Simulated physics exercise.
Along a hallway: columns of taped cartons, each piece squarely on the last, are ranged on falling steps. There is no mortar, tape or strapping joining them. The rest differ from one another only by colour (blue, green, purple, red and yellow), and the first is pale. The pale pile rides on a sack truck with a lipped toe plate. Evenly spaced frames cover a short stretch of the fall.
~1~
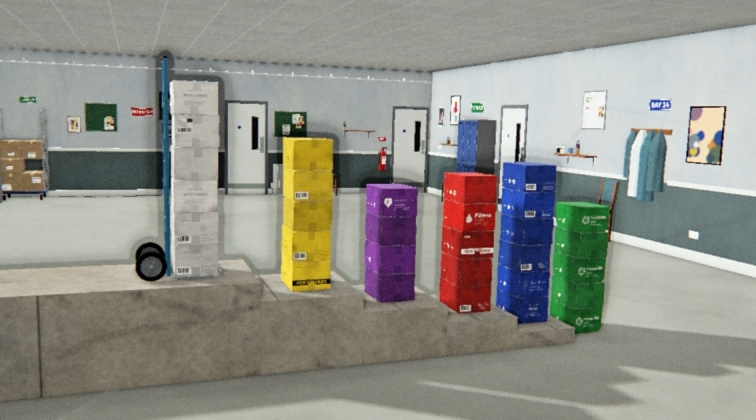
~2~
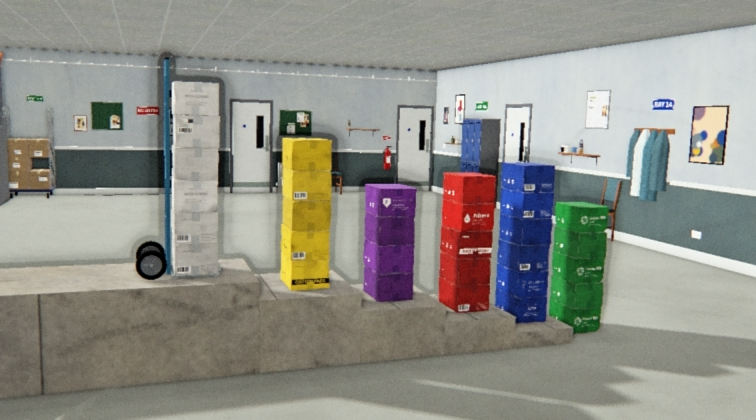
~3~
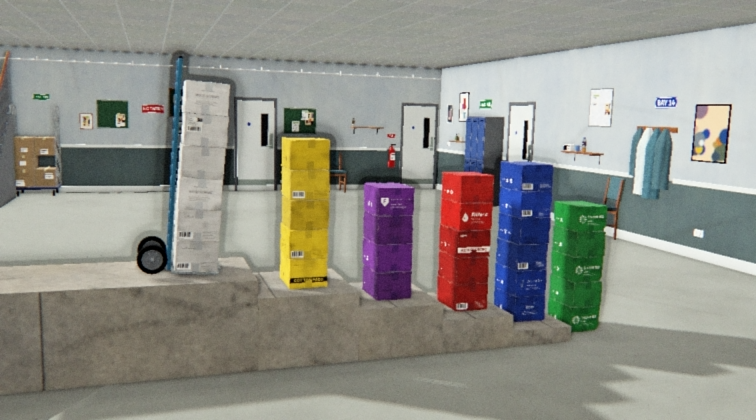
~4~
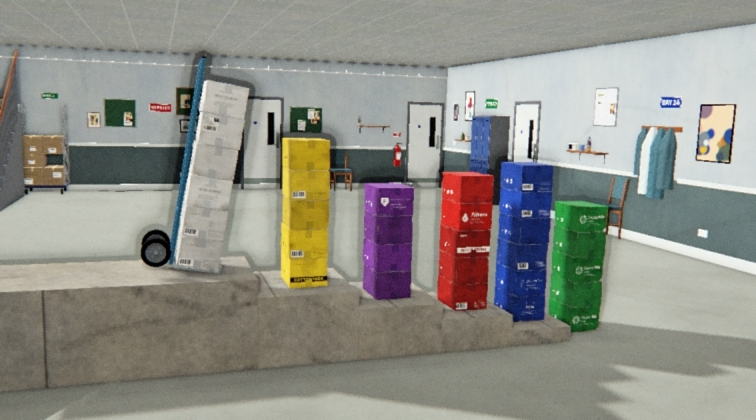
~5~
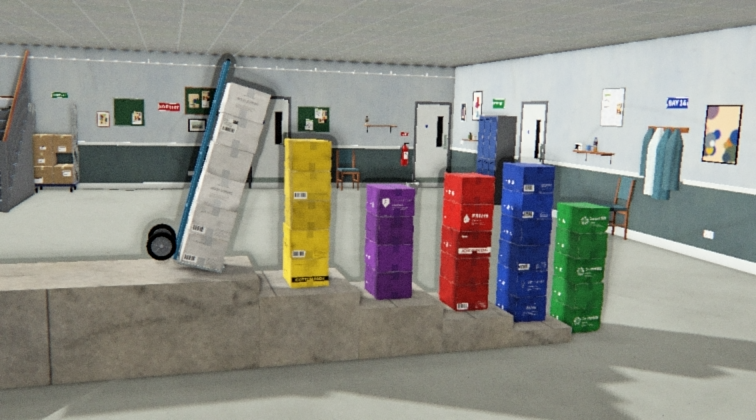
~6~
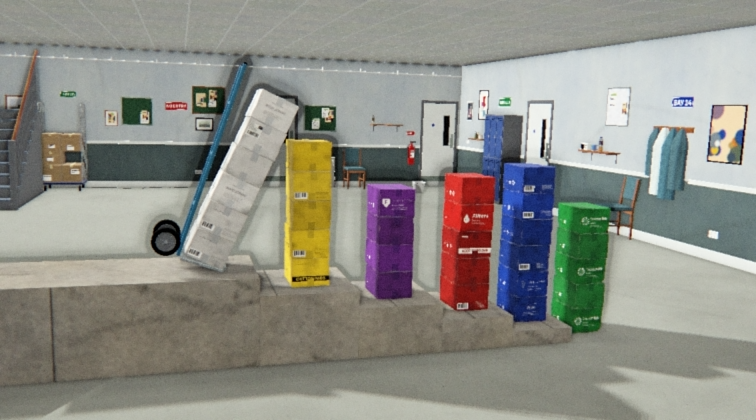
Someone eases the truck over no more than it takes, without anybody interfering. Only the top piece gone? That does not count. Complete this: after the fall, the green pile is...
It is wrecked.
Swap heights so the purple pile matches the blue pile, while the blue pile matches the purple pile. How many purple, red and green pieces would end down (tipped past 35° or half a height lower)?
Per pile: Purple 5; red 5; green 5.
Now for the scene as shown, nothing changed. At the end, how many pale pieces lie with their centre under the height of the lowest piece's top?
The answer is 4.
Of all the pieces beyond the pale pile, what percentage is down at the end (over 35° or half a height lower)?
95 %, roughly.
Soon after the last picture, 6 of the pale pile down; none of the 5 green cartons down (3 of 25 in all colours); top green carton unmoved; top purple carton leaning clearly.
A little later, 6 of the pale pile down; none of the 5 green cartons down (19 of 25 in all colours); top green carton leaning well over, a little lower; top yellow carton leaning well over, some two heights lower.
At rest, 6 of the pale pile down; 5 of the 5 green cartons down (24 of 25 in all colours); top green carton on its side; top blue carton on its side. As the last picture would show them, middles, top green carton near (702, 302).
